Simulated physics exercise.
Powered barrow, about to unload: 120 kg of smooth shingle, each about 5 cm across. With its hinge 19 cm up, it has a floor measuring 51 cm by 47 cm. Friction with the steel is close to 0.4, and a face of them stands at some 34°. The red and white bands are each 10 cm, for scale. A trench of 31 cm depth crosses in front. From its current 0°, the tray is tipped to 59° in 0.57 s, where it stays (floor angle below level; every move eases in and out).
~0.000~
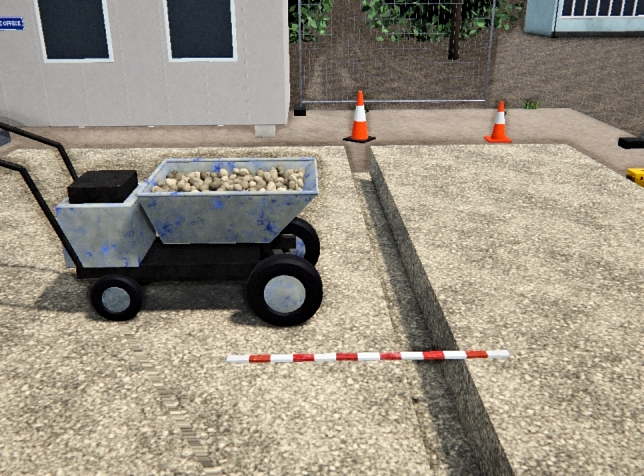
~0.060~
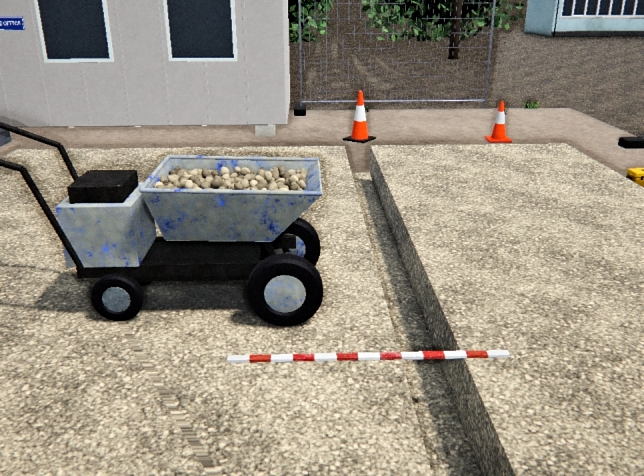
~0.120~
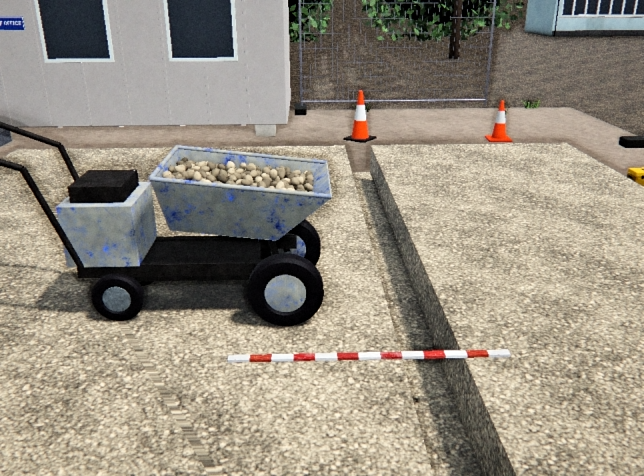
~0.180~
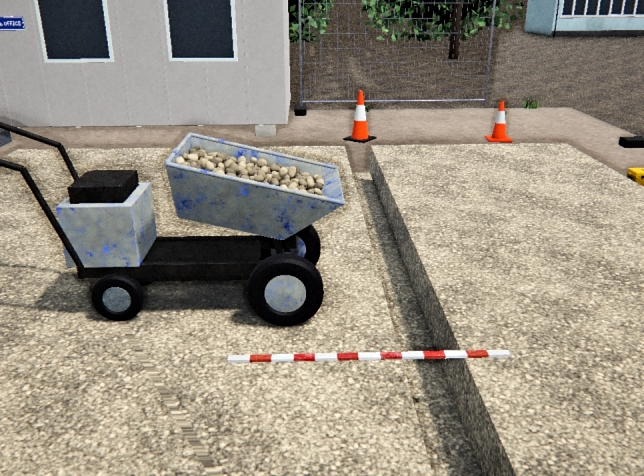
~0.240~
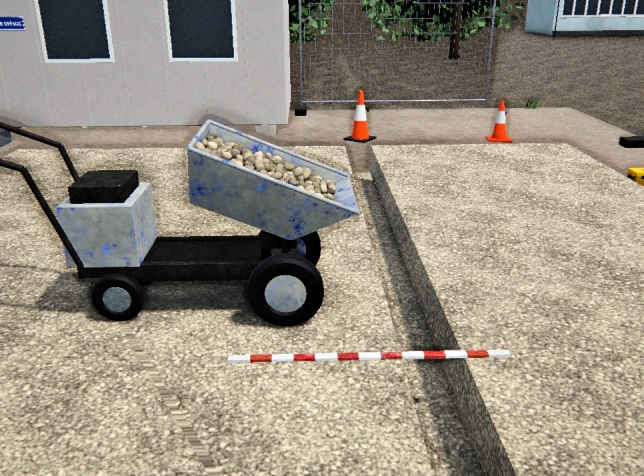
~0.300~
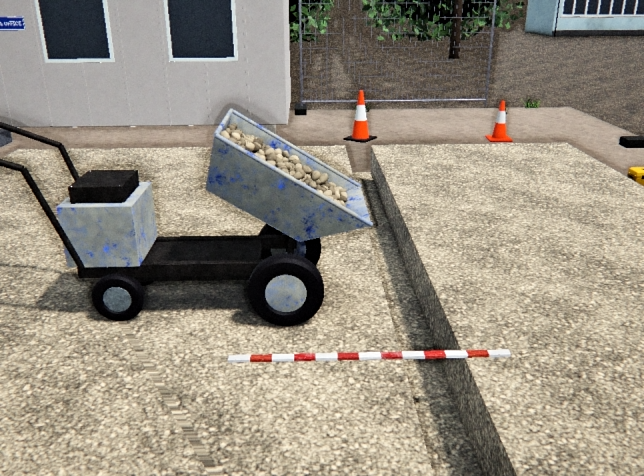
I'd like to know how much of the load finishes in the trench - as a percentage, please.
Somewhere near 56 per cent of it finishes in the trench.
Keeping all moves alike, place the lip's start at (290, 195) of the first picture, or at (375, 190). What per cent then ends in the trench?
Some 75 and some 15 per cent, in that order.
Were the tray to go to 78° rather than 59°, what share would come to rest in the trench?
In that case near 55 per cent.
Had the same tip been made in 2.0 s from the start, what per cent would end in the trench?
It would come to roughly 90 per cent.
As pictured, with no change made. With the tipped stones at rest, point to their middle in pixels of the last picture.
In the last view, about (431, 322).
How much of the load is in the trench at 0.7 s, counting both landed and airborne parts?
20 per cent, give or take.
After 0.4 s the floor is at 50°; 100 % in the tray; the foremost stones are at (369, 223).
After 0.7 s the floor is at 59°; 81 % in the tray, 18 % in the trench, 1 % past the trench; the foremost stones are at (446, 272).
After 1.0 s the floor is at 59°; 30 % in the tray, 27 % in the trench, 43 % past the trench; the foremost stones are at (565, 300).
After 3.0 s the floor is at 59°; 0 % in the tray, 56 % in the trench, 44 % past the trench; the foremost stones are past the picture's edge.
